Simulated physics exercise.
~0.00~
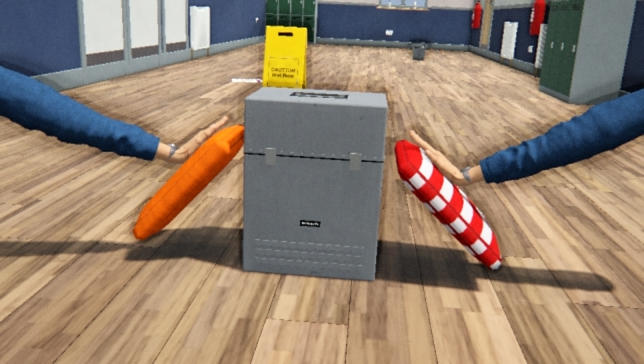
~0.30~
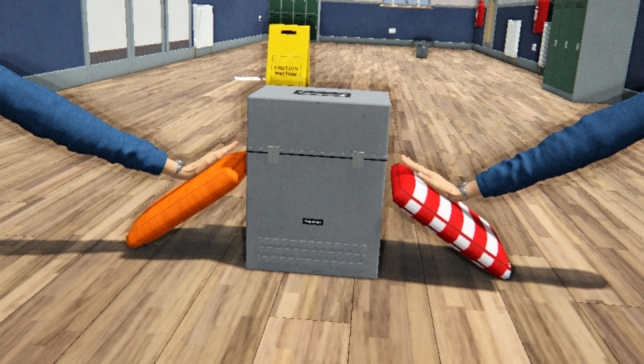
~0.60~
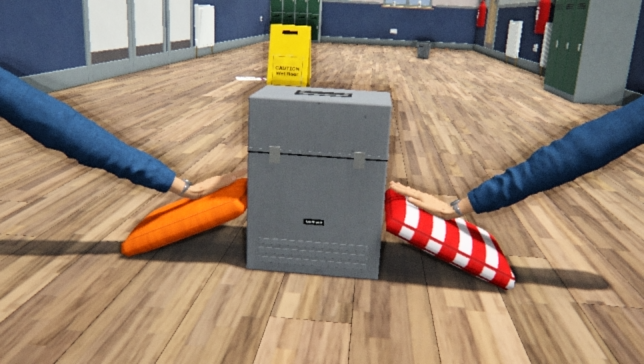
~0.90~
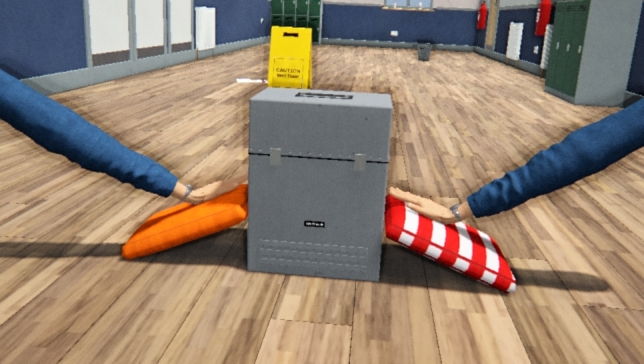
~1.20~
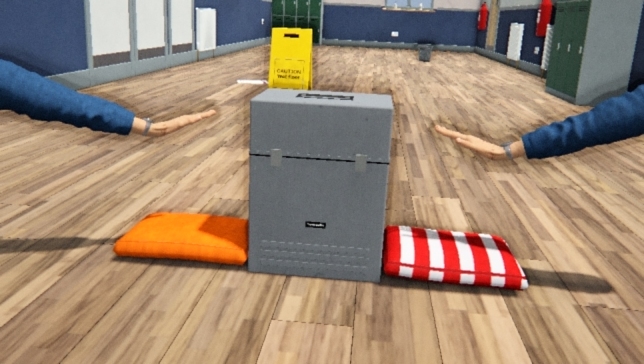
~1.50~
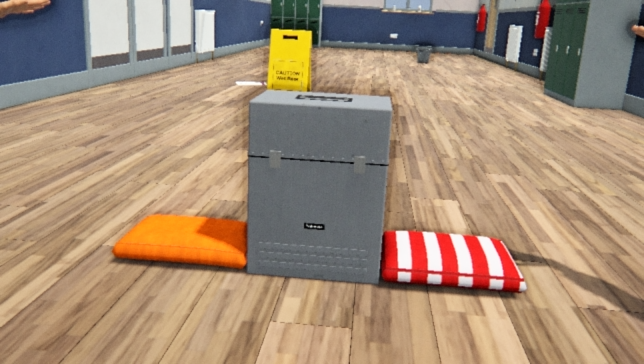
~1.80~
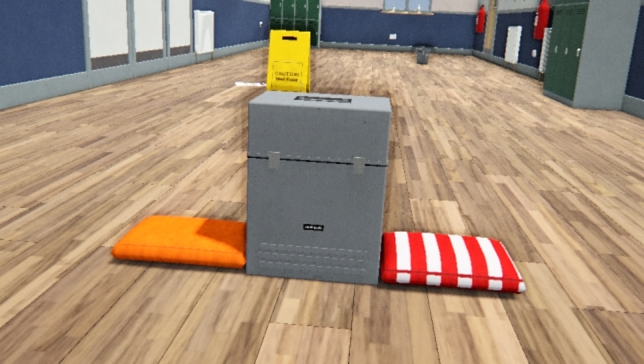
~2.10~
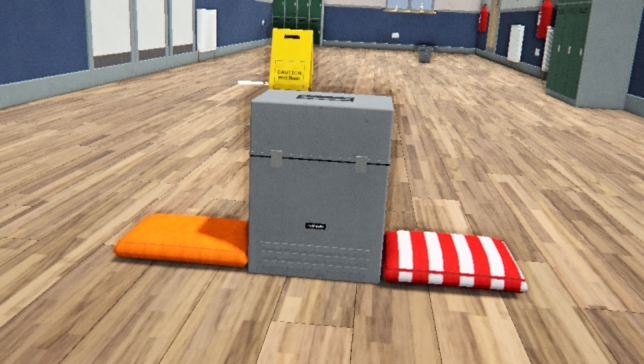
Two pillows, orange and red-striped, slide down flat beside a grey chest as hands withdraw.
